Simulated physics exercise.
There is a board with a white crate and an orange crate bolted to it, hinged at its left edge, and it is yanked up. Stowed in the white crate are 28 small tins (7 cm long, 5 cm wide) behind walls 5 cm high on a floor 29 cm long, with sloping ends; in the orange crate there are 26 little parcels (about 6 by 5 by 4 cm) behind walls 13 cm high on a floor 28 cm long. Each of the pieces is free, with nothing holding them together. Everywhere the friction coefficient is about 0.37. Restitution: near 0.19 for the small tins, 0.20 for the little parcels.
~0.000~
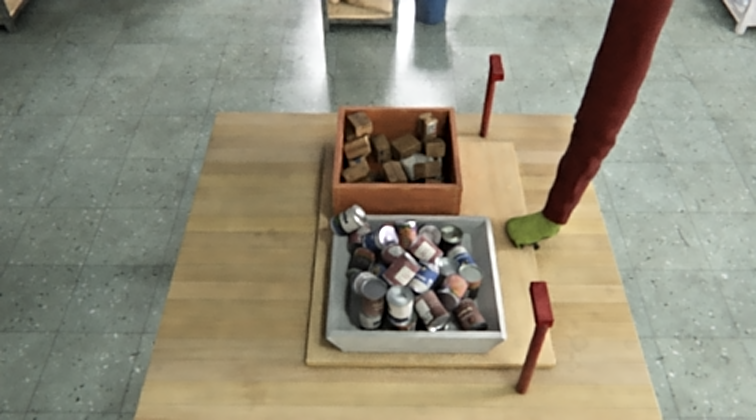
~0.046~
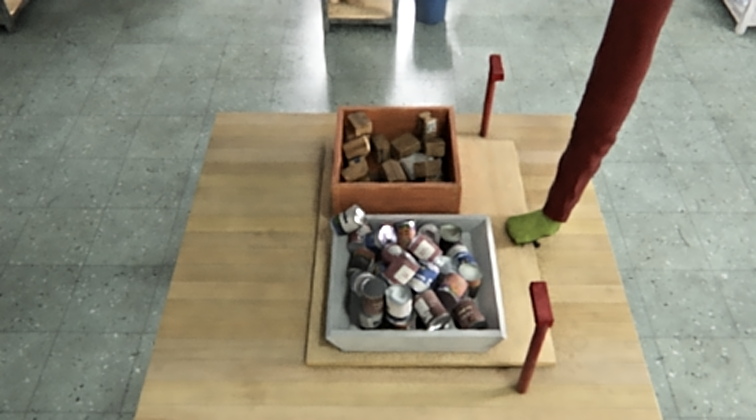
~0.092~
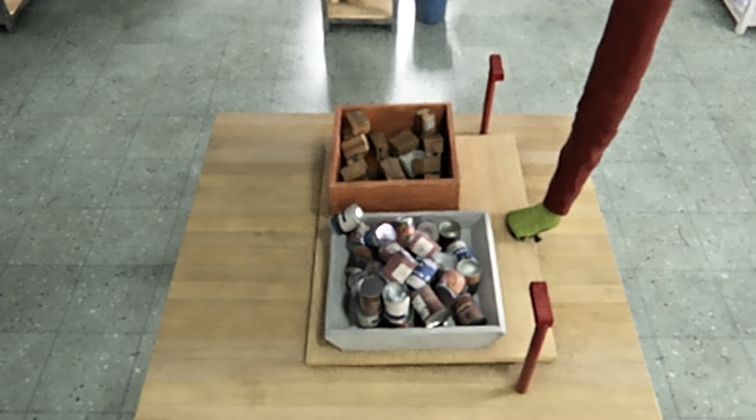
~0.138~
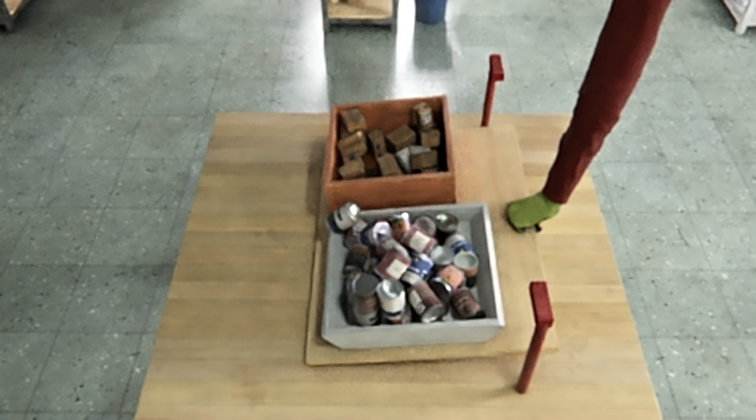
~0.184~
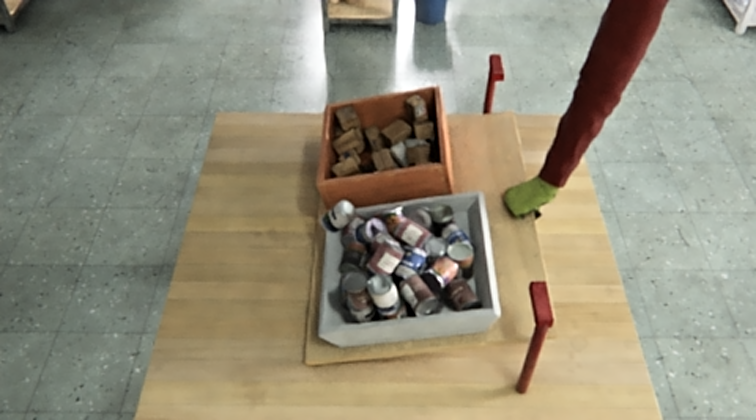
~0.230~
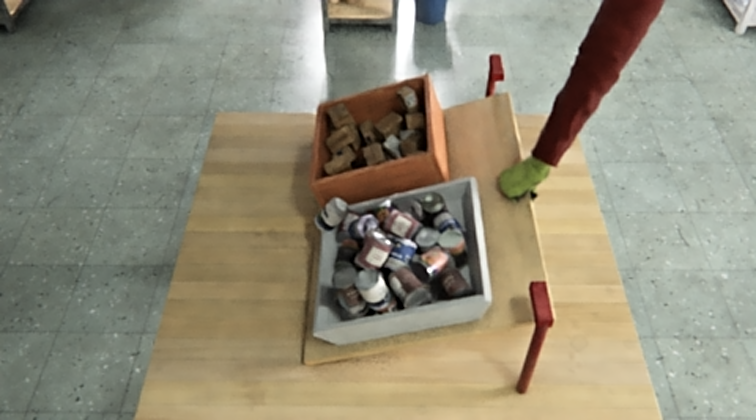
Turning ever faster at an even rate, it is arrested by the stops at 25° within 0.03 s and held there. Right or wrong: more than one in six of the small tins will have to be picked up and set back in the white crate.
Right.
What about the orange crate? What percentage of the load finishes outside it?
The orange crate comes in at 0 in a hundred.
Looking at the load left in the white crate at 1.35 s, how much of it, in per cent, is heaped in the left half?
Near 90 per cent.
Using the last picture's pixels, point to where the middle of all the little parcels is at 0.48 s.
Pixel (354, 152), give or take.
After 0.24 s, the board meets the red stops.
After 0.34 s, tilt 25°; 0 of 28 out of the white crate and 0 of 26 out of the orange crate.
After 0.48 s, tilt 25°; 3 of 28 out of the white crate and 0 of 26 out of the orange crate.
After 0.74 s, tilt 25°; 7 of 28 out of the white crate and 0 of 26 out of the orange crate.
When it is over (at 1.35 s), 11 of 28 out of the white crate and 0 of 26 out of the orange crate. Asked share, 11 of 28, 39 per cent.
